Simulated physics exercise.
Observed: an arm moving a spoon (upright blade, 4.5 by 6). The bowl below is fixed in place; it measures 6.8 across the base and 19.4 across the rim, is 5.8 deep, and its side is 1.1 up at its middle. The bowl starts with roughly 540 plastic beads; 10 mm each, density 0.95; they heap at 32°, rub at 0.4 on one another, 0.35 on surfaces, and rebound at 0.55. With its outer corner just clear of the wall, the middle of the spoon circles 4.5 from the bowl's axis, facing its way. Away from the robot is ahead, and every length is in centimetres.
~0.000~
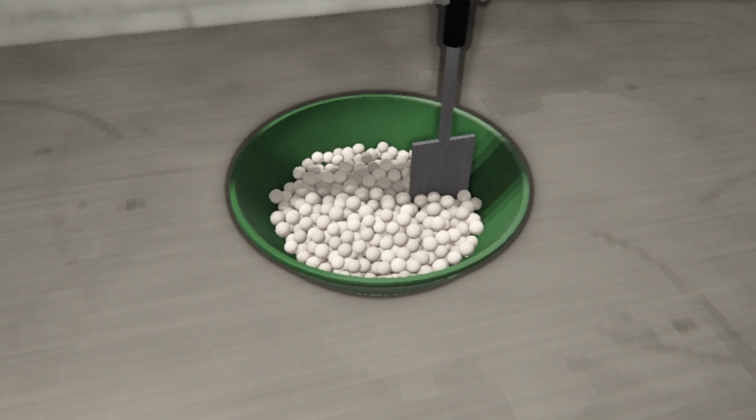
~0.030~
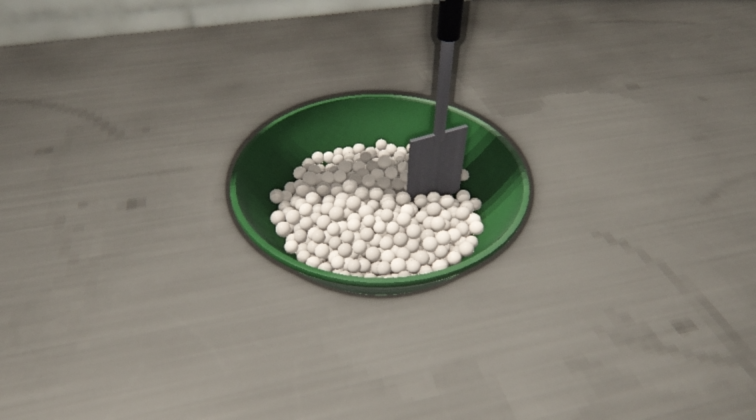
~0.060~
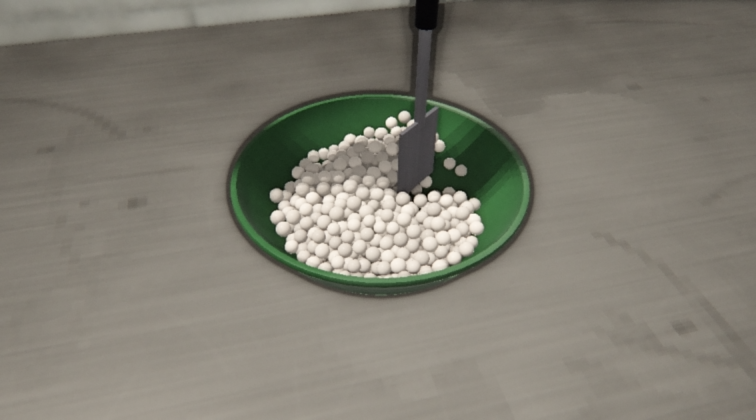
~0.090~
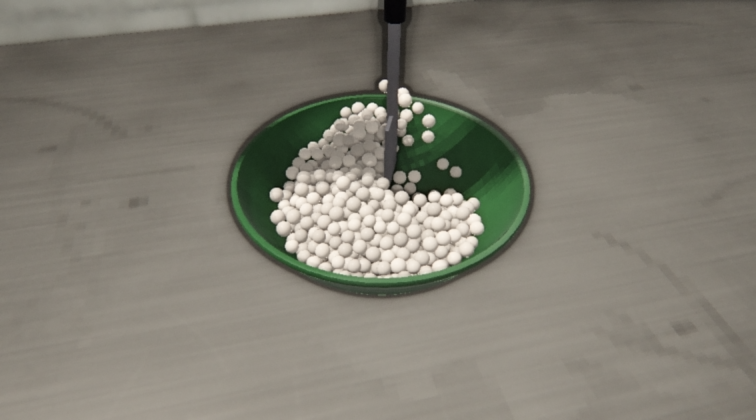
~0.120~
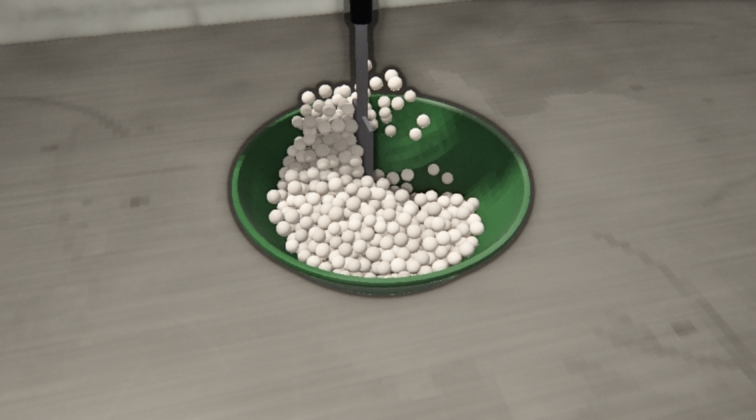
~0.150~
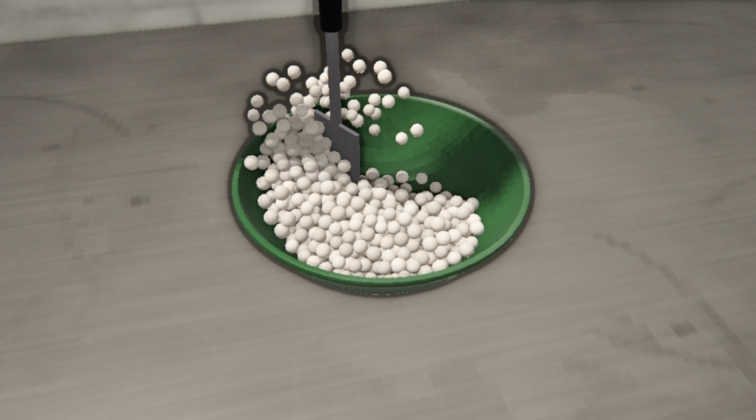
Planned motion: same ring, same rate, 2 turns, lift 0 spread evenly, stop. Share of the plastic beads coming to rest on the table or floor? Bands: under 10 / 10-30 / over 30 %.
Over 30 %.
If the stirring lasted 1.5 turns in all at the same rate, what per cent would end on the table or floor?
Estimate: Near 45 %.
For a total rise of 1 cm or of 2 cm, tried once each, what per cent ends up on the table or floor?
Close to 40 and 35 percent, in that order.
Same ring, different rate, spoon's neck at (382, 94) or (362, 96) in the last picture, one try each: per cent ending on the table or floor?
It comes to roughly 25 per cent and then 35 per cent.
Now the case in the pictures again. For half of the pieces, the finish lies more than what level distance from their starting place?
Some 17 centimetres or so.
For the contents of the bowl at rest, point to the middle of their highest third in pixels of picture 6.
The centre is near pixel (417, 183).
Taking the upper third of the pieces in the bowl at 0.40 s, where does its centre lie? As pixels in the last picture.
Roughly pixel (473, 166).
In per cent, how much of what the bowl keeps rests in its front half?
Estimate: Some 45 %.
By 0.40 s, 353° round, highest piece 11 above the table; 376 in the bowl, 102 on the table or floor, 59 in flight or on the tool.
By 0.65 s, 225° round, highest piece 9 above the table; 297 in the bowl, 219 on the table or floor, 21 in flight or on the tool.
By 0.97 s, 0° round, highest piece 5 above the table; 276 on the table or floor, 260 in the bowl, 1 in flight or on the tool.
By 1.67 s, 0° round, highest piece 5 above the table; 277 on the table or floor, 260 in the bowl.
Final count, 277 on the table or floor, 260 in the bowl. That is 52 % on the table or floor.
